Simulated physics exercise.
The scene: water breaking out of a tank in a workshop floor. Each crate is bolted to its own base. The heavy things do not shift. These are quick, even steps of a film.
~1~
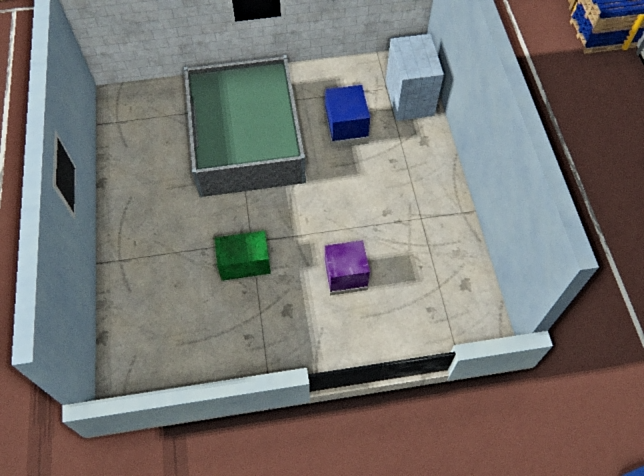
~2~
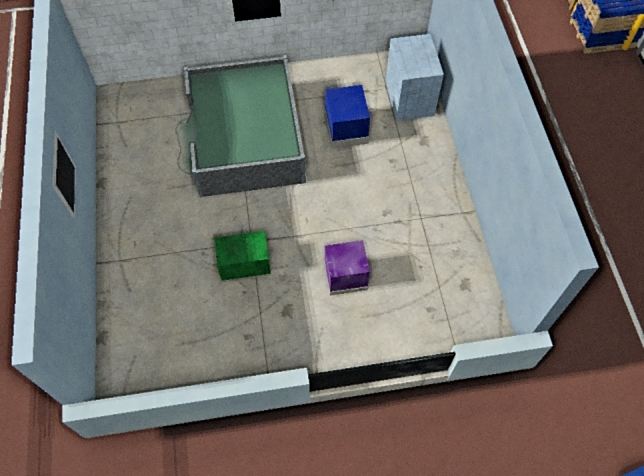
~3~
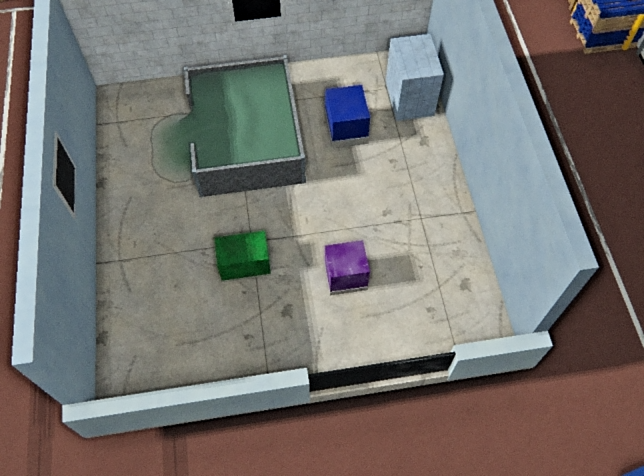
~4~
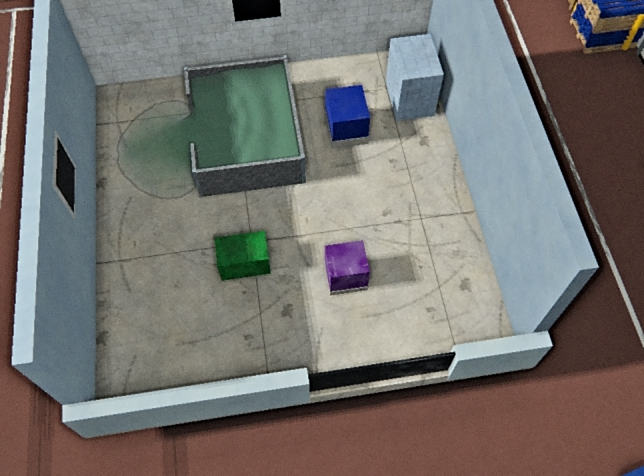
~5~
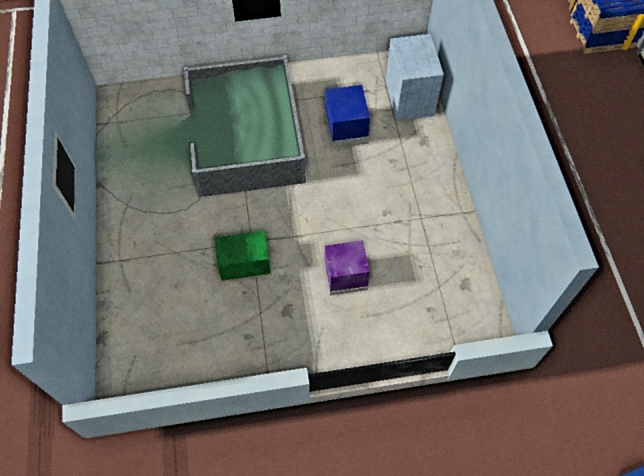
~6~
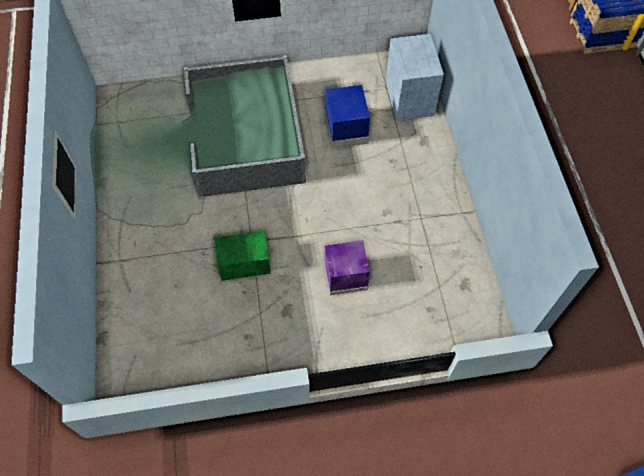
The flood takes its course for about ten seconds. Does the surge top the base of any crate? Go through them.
One by one: The blue crate stays dry; the green crate gets wet; the purple crate stays dry.
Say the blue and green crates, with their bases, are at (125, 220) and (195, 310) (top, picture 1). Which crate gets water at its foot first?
First comes the one in blue.
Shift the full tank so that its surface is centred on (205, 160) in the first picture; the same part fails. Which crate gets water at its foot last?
It is the one in purple.
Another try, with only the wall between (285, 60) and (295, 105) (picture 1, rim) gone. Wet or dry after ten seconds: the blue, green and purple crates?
One by one: The blue one is topped, the green one ends up wet, the purple one is soaked.
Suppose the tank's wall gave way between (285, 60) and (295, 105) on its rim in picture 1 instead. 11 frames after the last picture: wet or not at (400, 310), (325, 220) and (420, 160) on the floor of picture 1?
In turn: Not flooded, covered, awash.
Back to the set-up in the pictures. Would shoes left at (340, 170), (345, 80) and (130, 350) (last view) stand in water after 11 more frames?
One after the other: Free of water, free of water, flooded.
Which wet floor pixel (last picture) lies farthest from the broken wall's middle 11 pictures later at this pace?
Close to (97, 415).
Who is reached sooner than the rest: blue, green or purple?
I say the one in green.
A moment on, water covers 15 % of the floor; the blue crate not reached, the green crate not reached, the purple crate not reached.
Next, water covers 25 % of the floor; the blue crate not reached, the green crate not reached, the purple crate not reached.
Then, water covers 45 % of the floor; the blue crate not reached, the green crate water round its plinth, the purple crate not reached.
Later, water covers 75 % of the floor; the blue crate water round its plinth, the green crate water round its plinth, the purple crate water round its plinth.
In the end, water covers 95 % of the floor; the blue crate stayed above the water, the green crate was topped, the purple crate stayed above the water.
